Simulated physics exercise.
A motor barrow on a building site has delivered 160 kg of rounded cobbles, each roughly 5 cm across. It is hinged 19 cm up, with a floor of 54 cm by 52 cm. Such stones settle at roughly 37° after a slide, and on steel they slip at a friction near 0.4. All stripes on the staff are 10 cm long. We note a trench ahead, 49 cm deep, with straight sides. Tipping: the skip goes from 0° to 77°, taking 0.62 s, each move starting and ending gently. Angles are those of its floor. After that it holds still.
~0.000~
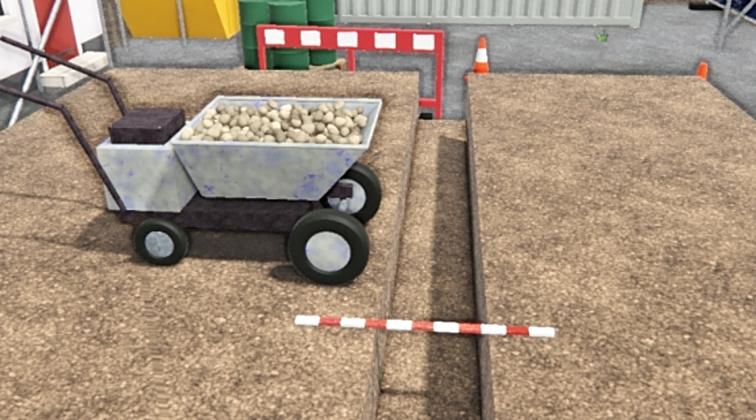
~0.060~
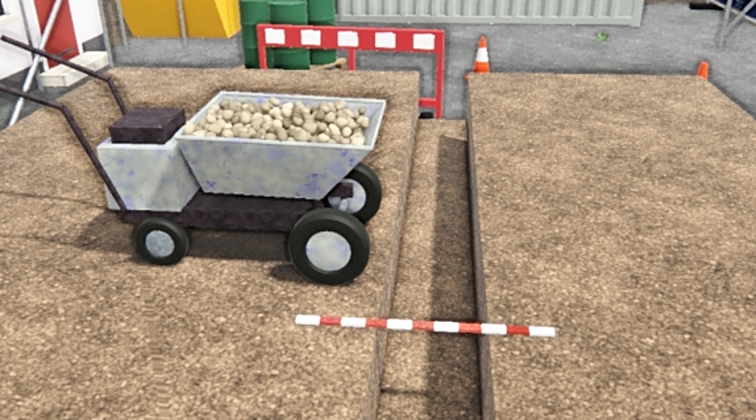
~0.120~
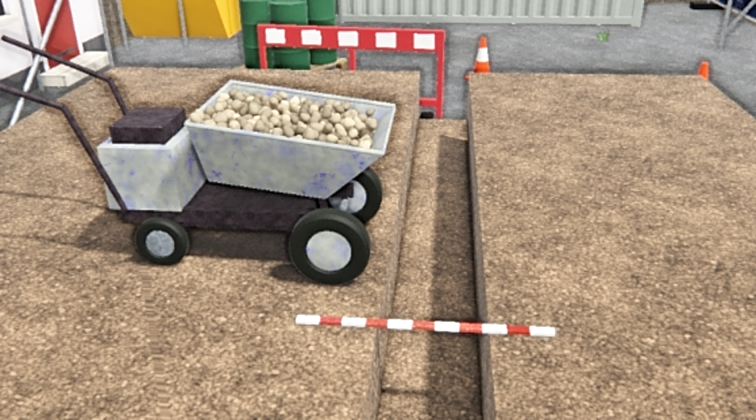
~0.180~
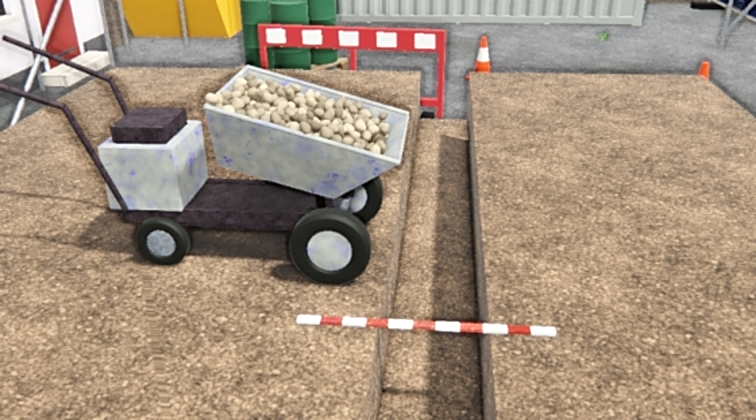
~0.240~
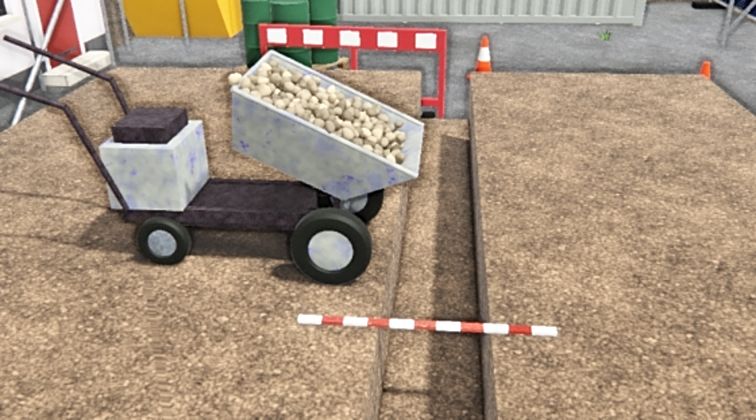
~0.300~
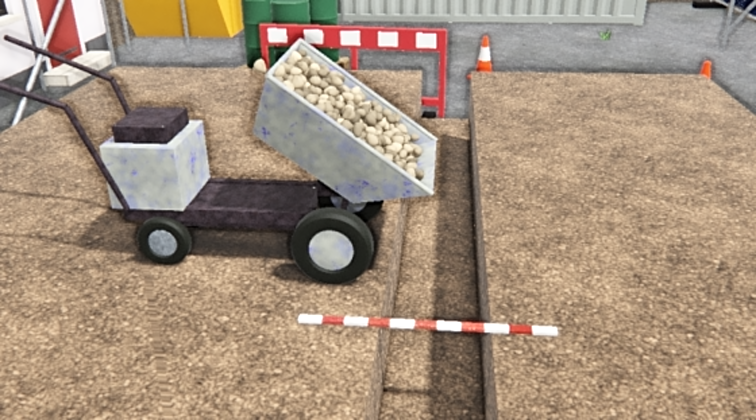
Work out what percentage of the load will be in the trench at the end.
It comes to roughly 36 percent of the load.
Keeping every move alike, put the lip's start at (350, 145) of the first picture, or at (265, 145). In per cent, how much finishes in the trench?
First place: Near 55%; second place: Near 90%.
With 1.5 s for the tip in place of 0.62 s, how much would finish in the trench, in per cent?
My guess is near 55 percent.
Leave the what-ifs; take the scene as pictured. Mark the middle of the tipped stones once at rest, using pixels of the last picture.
About (526, 256).
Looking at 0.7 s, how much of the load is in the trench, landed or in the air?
Around 15 per cent of it.
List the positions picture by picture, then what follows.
In the first frame, lip at (367, 148), floor tilted 0°, highest stones at (300, 113).
In the second frame, lip at (371, 149), floor tilted 2°, highest stones at (254, 110); the stones move at 0.5 m/s on average.
In the third frame, lip at (383, 154), floor tilted 8°, highest stones at (244, 100); the stones move at 1.0 m/s on average.
In the fourth frame, the skip is at 16°, its lip at (399, 163); the top of the load is at (257, 87); the stones move at 1.4 m/s on average.
In the fifth frame, the skip is at 26°, its lip at (417, 176); the top of the load is at (271, 74); the stones move at 1.6 m/s on average.
In the sixth frame, the skip is at 37°, its lip at (432, 194); the top of the load is at (297, 63); the stones move at 1.7 m/s on average.
After 0.5 s the floor is at 64°; 100 % in the skip; the foremost stones are at (453, 213).
After 0.7 s the floor is at 77°; 47 % in the skip, 16 % in the trench, 37 % past the trench; the foremost stones are at (551, 254).
After 1.1 s the floor is at 77°; 3 % in the skip, 33 % in the trench, 64 % past the trench; the foremost stones are at (747, 271).
After 3.0 s the floor is at 77°; 0 % in the skip, 36 % in the trench, 64 % past the trench; the foremost stones are past the picture's edge.
